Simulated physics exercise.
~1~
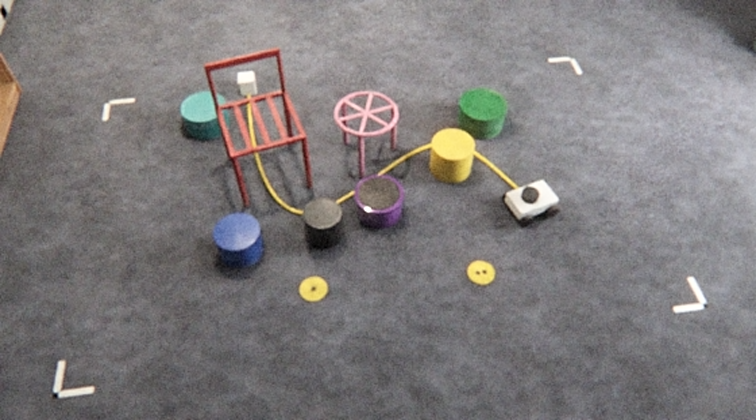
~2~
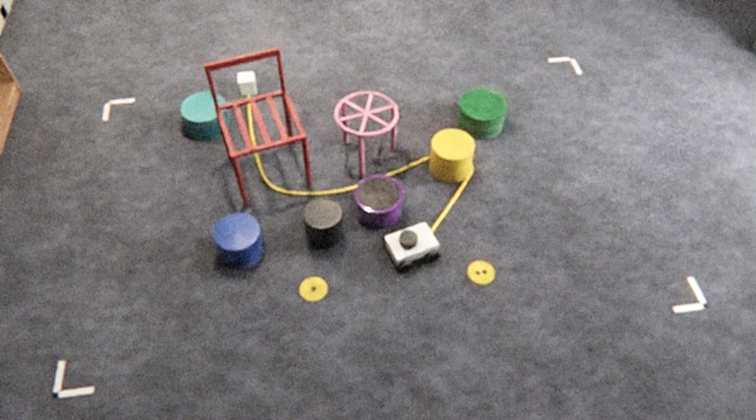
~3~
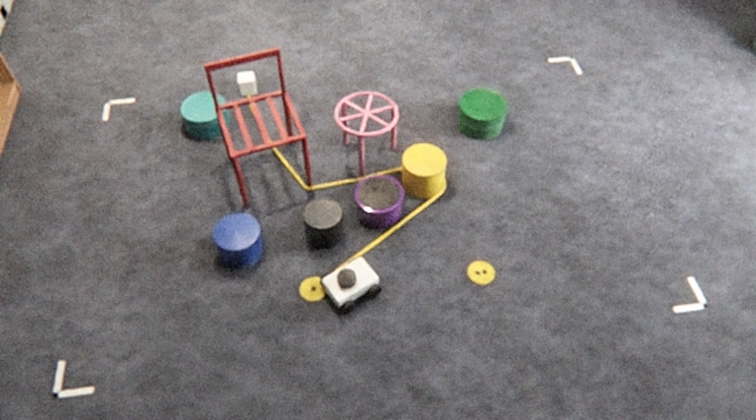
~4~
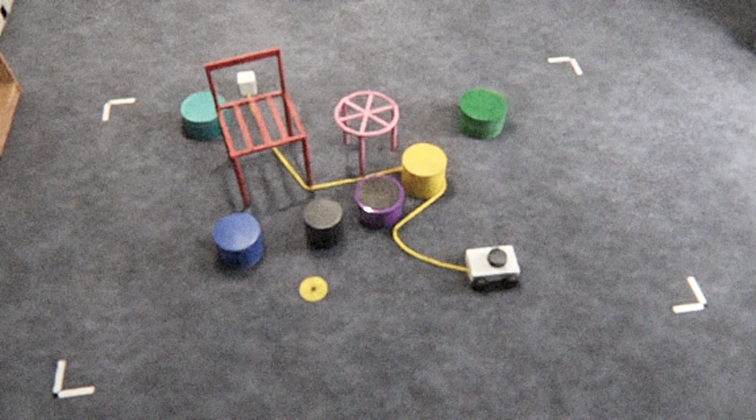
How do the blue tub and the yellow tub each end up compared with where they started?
The blue tub is still in its starting place. The yellow tub has been pulled a short way left and toward the viewer by the cart's cord.
